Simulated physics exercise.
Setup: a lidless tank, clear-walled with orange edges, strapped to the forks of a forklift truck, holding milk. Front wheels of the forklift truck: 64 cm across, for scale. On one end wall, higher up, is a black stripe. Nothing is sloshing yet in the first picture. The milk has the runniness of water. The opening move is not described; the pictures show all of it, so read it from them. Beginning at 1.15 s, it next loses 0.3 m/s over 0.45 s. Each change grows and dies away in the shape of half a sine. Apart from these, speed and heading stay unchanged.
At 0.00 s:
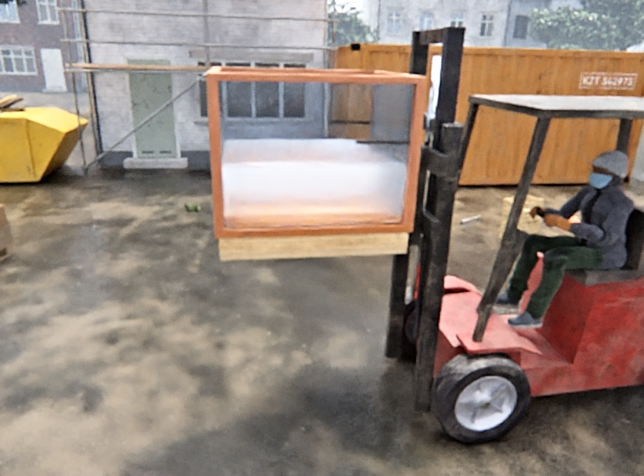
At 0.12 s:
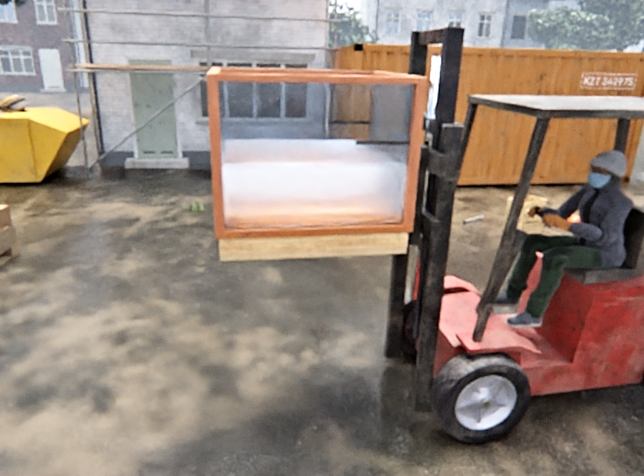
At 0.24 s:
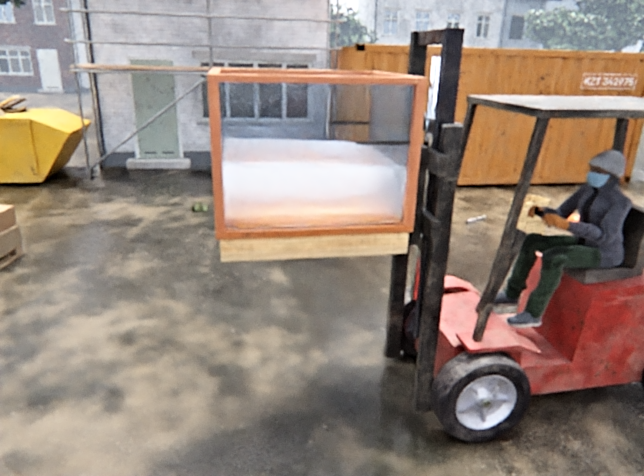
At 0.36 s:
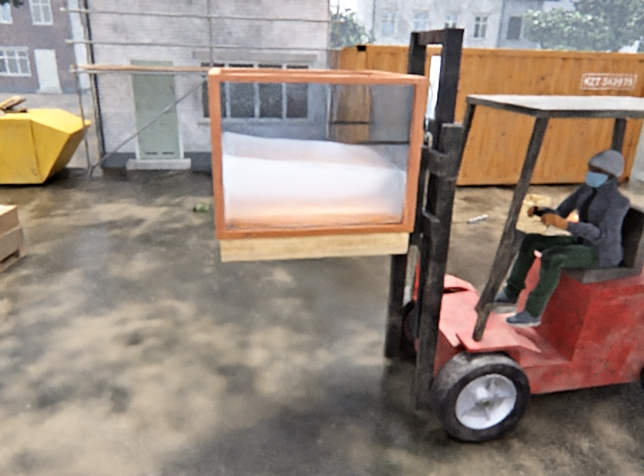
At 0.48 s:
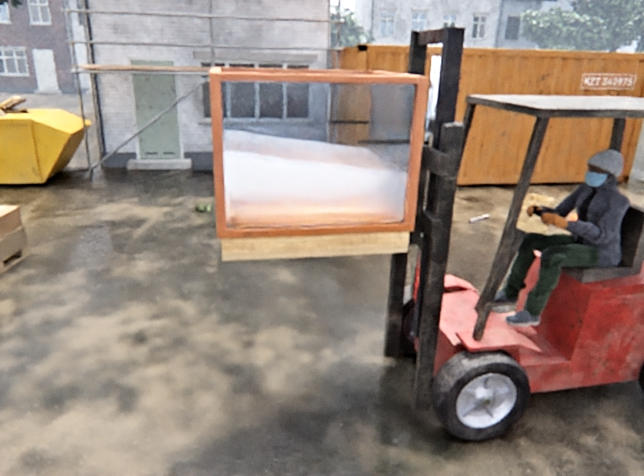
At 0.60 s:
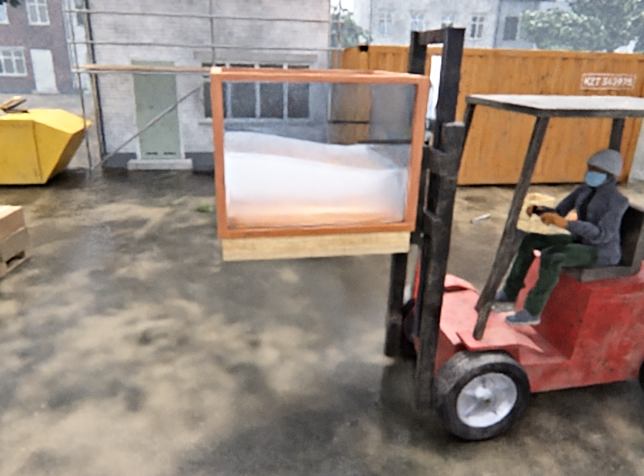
Cobbled-together yard with skip and container, a masked driver's red forklift creeping left, milk in its raised clear tank sloping up leftward.
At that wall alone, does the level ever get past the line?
Yes.
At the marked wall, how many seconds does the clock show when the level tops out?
I'd say close to 2.3 seconds.
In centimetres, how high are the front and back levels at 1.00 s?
Level, front = 32 cm; level, back = 40 cm.
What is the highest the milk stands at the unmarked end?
50 cm.
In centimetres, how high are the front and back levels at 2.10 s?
At the front the surface is at 34 cm, while at the back it is at 36 cm.
By 1.00 s front 32 cm, middle 34 cm, back 40 cm above the floor; no loss so far.
By 1.50 s front 40 cm, middle 35 cm, back 30 cm above the floor; no loss so far.
By 2.10 s front 33 cm, middle 36 cm, back 36 cm above the floor; no loss so far.
By 4.59 s the waves are smaller; the highest at the back wall was 50 cm, at 2.35 s, against a line at 46 cm.
